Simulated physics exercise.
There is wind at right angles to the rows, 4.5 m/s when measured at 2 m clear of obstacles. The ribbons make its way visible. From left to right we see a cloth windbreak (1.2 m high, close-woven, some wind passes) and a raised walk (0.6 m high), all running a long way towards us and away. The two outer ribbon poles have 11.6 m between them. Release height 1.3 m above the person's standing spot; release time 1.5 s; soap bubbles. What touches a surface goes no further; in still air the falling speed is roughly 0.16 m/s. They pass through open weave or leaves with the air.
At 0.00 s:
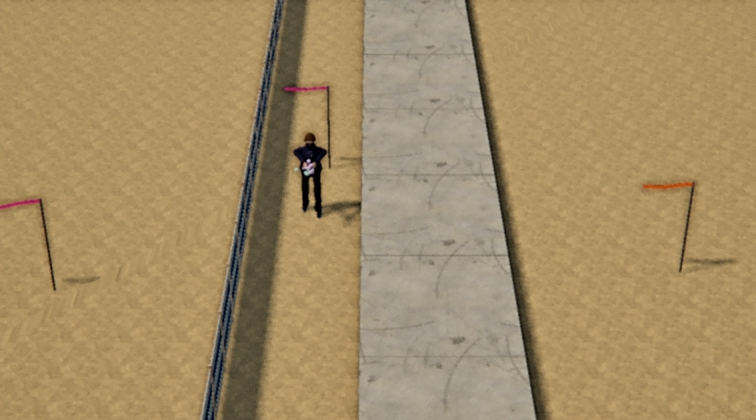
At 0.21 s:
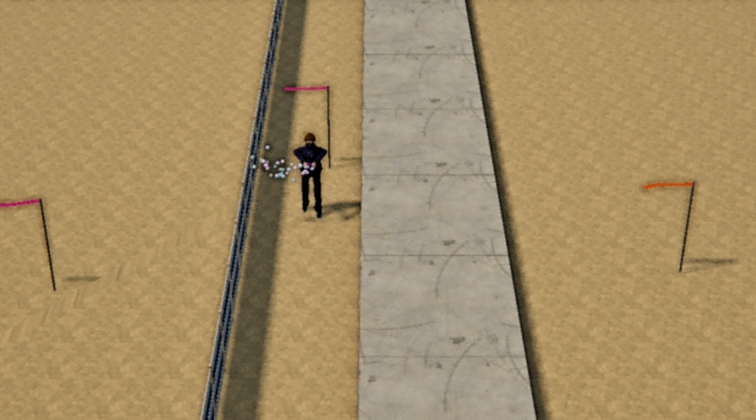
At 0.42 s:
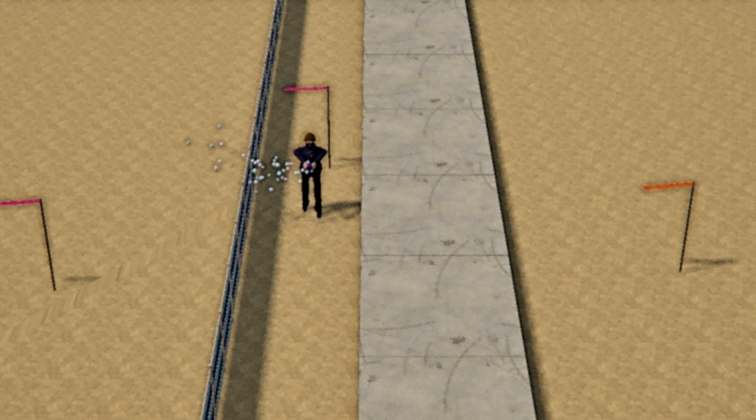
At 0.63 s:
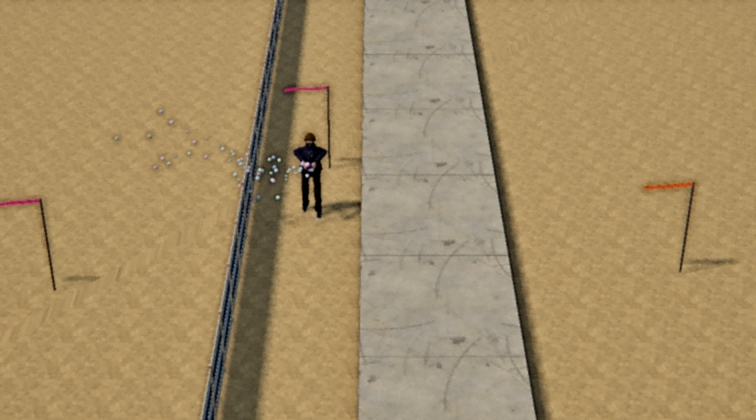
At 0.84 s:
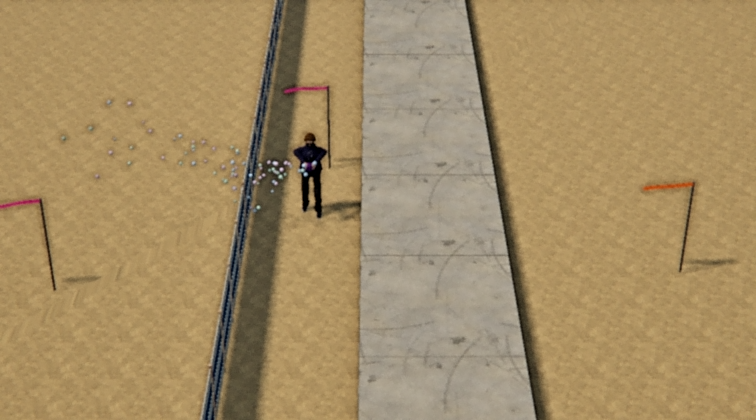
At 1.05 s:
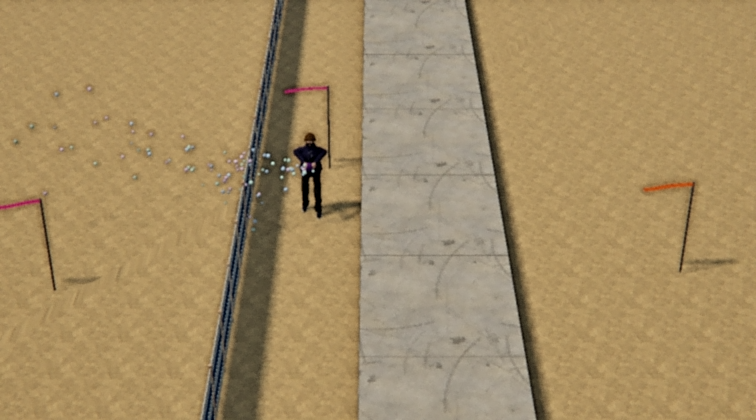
Sandy ground between a long low fence and a raised walkway, a standing person releasing bubbles that stream left across the fence.
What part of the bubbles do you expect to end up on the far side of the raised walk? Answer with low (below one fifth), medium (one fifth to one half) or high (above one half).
I would say low.
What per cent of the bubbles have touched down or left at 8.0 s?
Roughly 55 percent by that time.
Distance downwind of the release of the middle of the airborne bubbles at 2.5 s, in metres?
It works out to about 5.0 m.
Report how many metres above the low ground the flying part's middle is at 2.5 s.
I'd put it near 1.2 metres.
After 2.5 s, 0 % is beyond the raised walk; 3 % has touched down or left; the middle of what still flies is 1.2 m above the low ground, near (56, 172).
After 4.0 s, 0 % is beyond the raised walk; 9 % has touched down or left.
After 8.0 s, 0 % is beyond the raised walk; 55 % has touched down or left.
After 20.0 s, 0 % is beyond the raised walk; 100 % has touched down or left.
After 45.0 s, 0 % is beyond the raised walk; 100 % has touched down or left.
